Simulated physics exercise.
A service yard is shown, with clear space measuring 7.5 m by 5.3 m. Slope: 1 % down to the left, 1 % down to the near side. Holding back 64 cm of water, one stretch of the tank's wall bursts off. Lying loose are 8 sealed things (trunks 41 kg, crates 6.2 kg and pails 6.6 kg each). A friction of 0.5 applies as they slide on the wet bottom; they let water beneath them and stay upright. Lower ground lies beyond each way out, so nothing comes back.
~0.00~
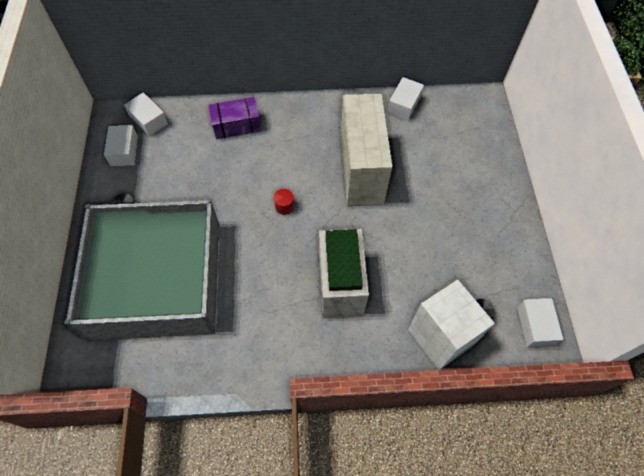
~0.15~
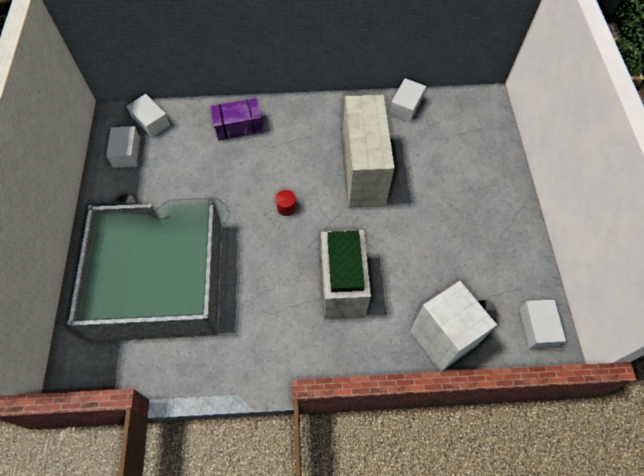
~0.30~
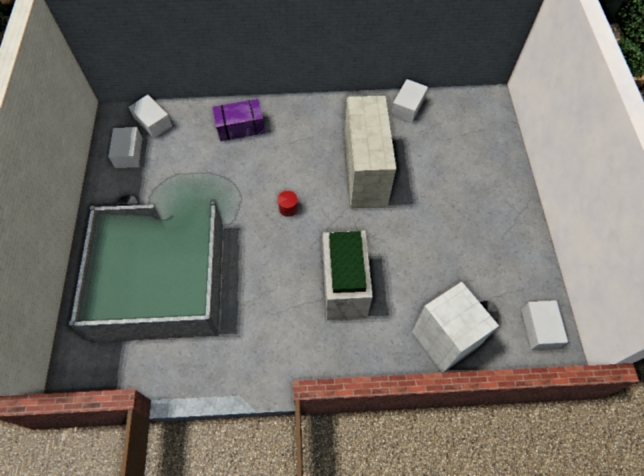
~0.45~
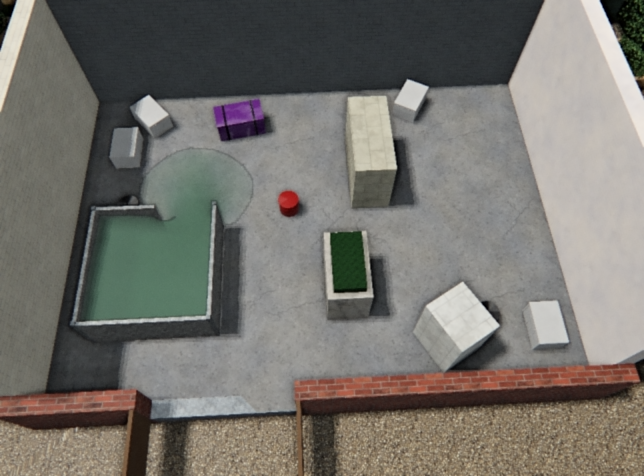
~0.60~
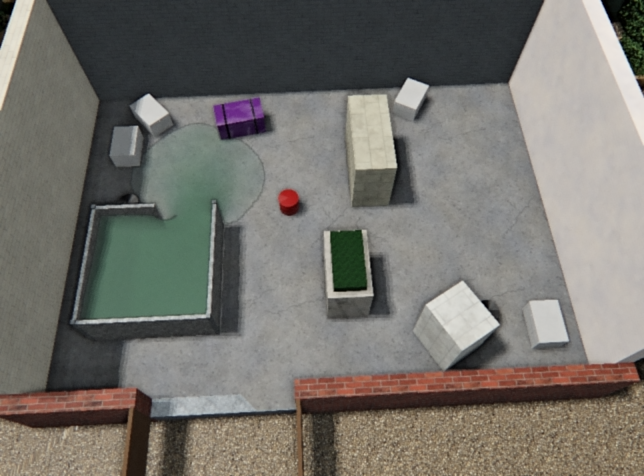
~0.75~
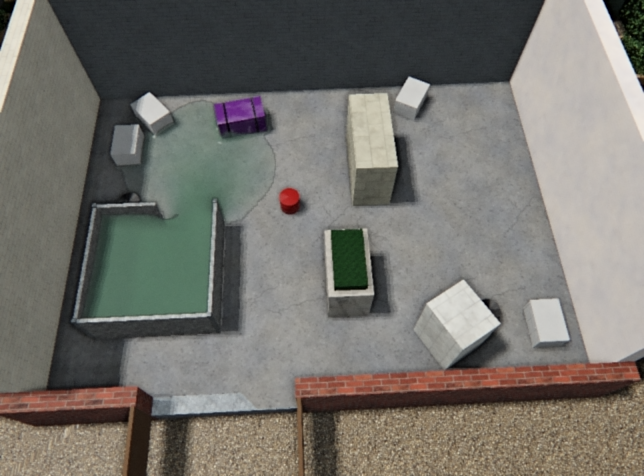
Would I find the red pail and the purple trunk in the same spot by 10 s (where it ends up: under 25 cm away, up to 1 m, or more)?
Result - red pail: Almost no movement; purple trunk: Large displacement.
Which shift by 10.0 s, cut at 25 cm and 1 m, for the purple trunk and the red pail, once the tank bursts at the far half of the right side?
Log: Purple trunk negligible displacement; red pail large displacement.
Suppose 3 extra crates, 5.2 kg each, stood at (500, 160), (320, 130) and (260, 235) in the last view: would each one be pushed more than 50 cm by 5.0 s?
From first to last: Surpasses it, surpasses it, does not reach it.
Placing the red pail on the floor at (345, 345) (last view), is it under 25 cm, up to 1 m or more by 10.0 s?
By that time it keeps its spot.
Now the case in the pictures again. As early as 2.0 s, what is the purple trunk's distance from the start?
Roughly 60 centimetres by that point.
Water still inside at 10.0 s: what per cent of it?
Somewhere near 98 percent, give or take.
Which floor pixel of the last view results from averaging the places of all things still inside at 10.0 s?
I'd put it close to (310, 229) in the last view.
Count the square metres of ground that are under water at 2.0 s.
My estimate is roughly 14 m2.
After 2.0 s the red pail is near (289, 197), 0.0 m from its start, aground; the purple trunk is near (255, 84), 0.6 m from its start, aground; 0 of 8 are out; 1 afloat.
After 4.5 s the red pail is near (289, 197), 0.0 m from its start, aground; the purple trunk is near (343, 92), 1.8 m from its start, aground; 0 of 8 are out; 3 afloat.
After 7.0 s the red pail is near (289, 197), 0.0 m from its start, aground; the purple trunk is near (343, 92), 1.8 m from its start, aground; 0 of 8 are out; 3 afloat.
After 10.0 s the red pail is near (289, 197), 0.0 m from its start, aground; the purple trunk is near (343, 92), 1.8 m from its start, aground; 0 of 8 are out; 4 afloat.
